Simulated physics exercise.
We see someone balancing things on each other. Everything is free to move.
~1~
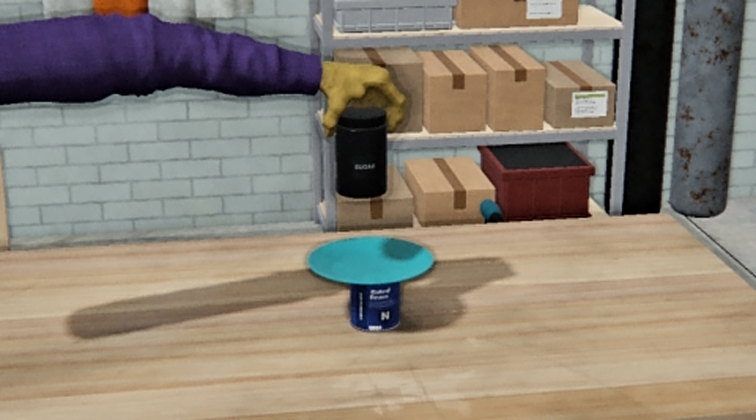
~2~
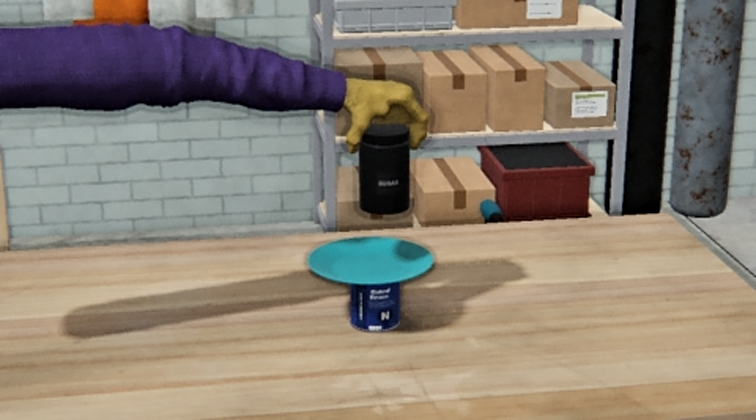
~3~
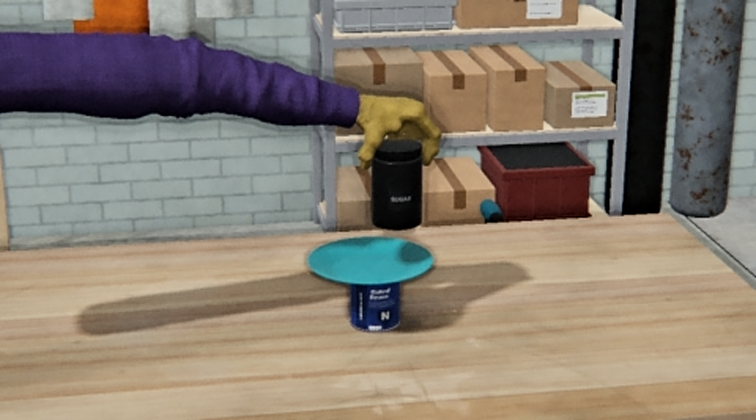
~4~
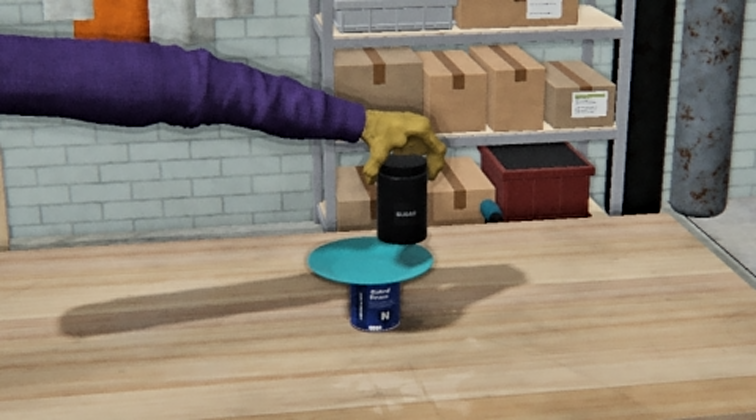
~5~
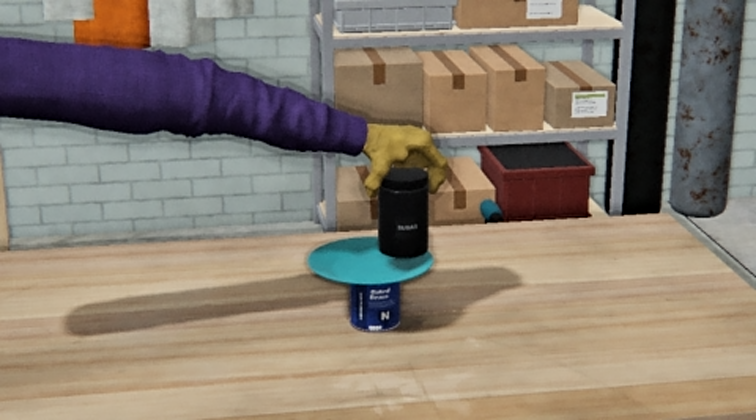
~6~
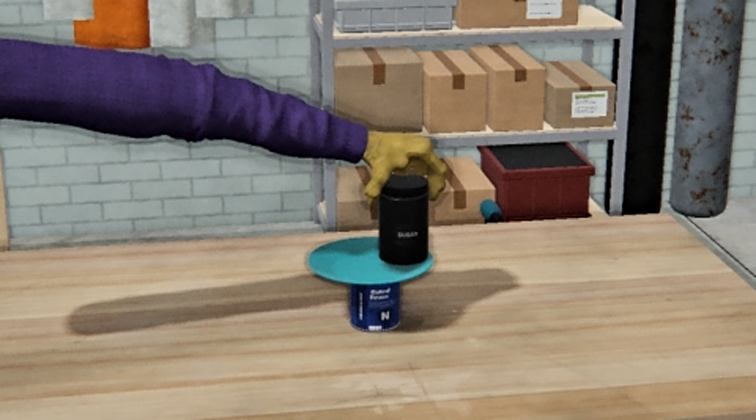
At first, a gloved hand at the end of a purple sleeve holds a black jar above a teal disc resting on a blue pot. The hand lowers the jar, shifting it slightly right, then sets it on the disc's right side, still gripping it while the pot stays still.
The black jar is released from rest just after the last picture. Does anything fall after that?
In the end the pile keeps its balance.
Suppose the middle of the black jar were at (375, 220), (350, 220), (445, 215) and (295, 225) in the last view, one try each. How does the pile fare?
First try: It holds; second try: It holds; third try: It comes apart; fourth try: It loses its balance.
Then, 0.30 s later than the last frame, all is still.
Then, 0.80 s later than the last frame, black jar resting near (404, 219).
When it is over, all 3 as before. End places, in pixels of the last picture, black jar near (405, 219). The pile stays up.
